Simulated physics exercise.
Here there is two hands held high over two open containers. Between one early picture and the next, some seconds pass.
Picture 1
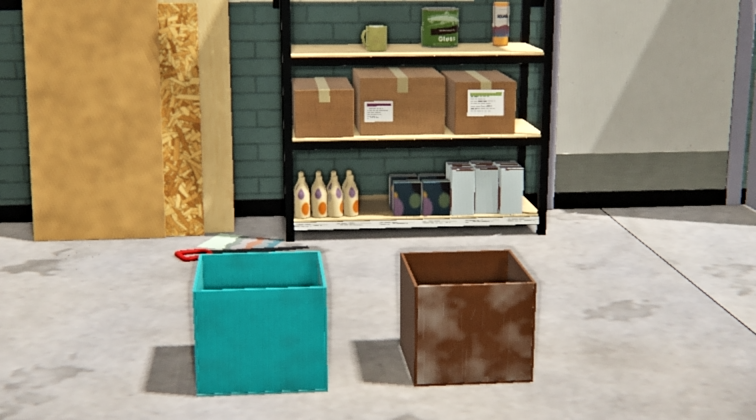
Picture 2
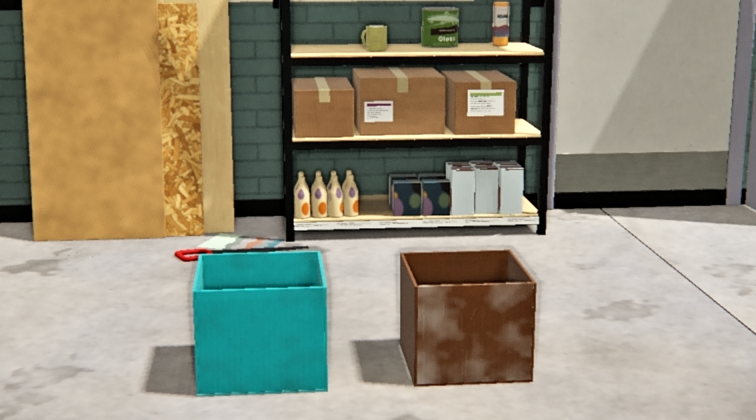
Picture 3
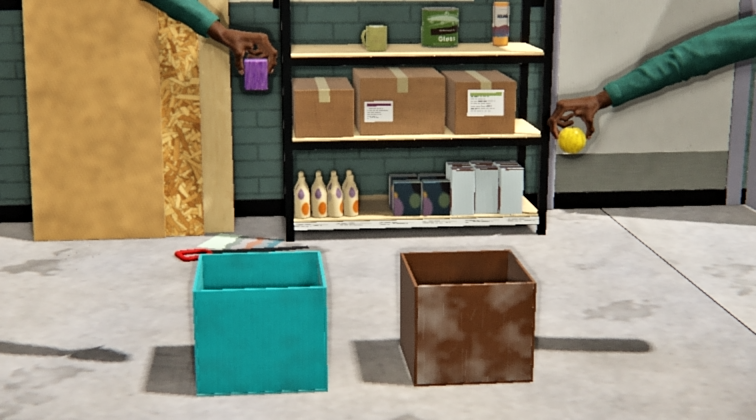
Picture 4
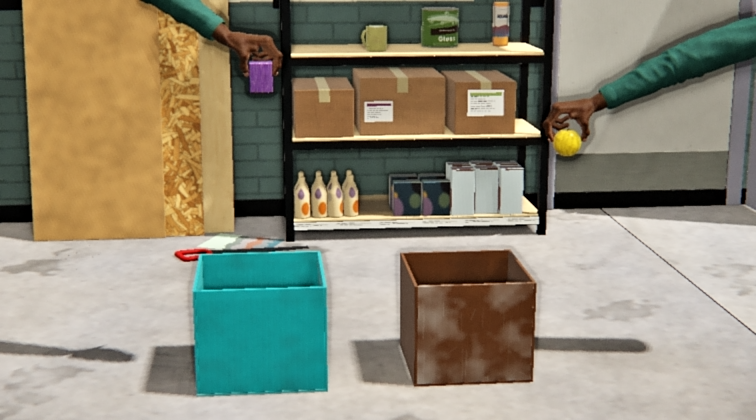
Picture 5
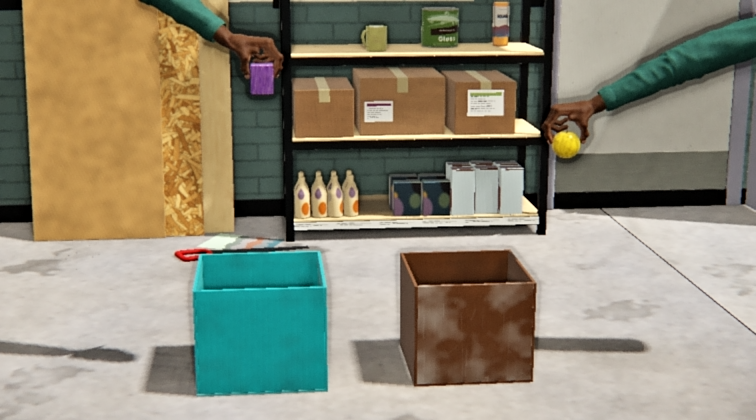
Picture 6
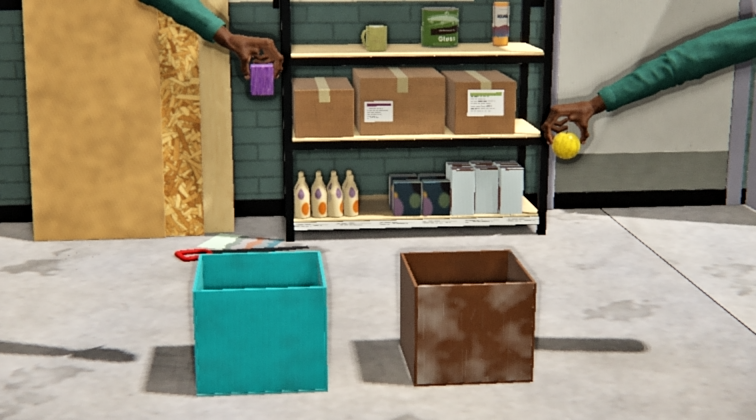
In a storage room, two hands reach in above two boxes, holding small objects nearly still.
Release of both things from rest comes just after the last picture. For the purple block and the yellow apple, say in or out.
One by one: The purple block goes in; the yellow apple stays out.
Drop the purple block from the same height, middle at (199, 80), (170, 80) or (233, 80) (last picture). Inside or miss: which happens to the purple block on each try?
Well, it is captured on the first go, never enters on the second and is captured on the third.
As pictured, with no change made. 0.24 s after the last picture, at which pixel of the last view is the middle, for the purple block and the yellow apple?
Around (264, 150); the other around (563, 213).
Then, 0.24 s after the last picture, purple block falling near (264, 150); yellow apple falling near (563, 213).
At rest, the purple block drops into the container, near (269, 354); the yellow apple ends up outside, near (558, 346).
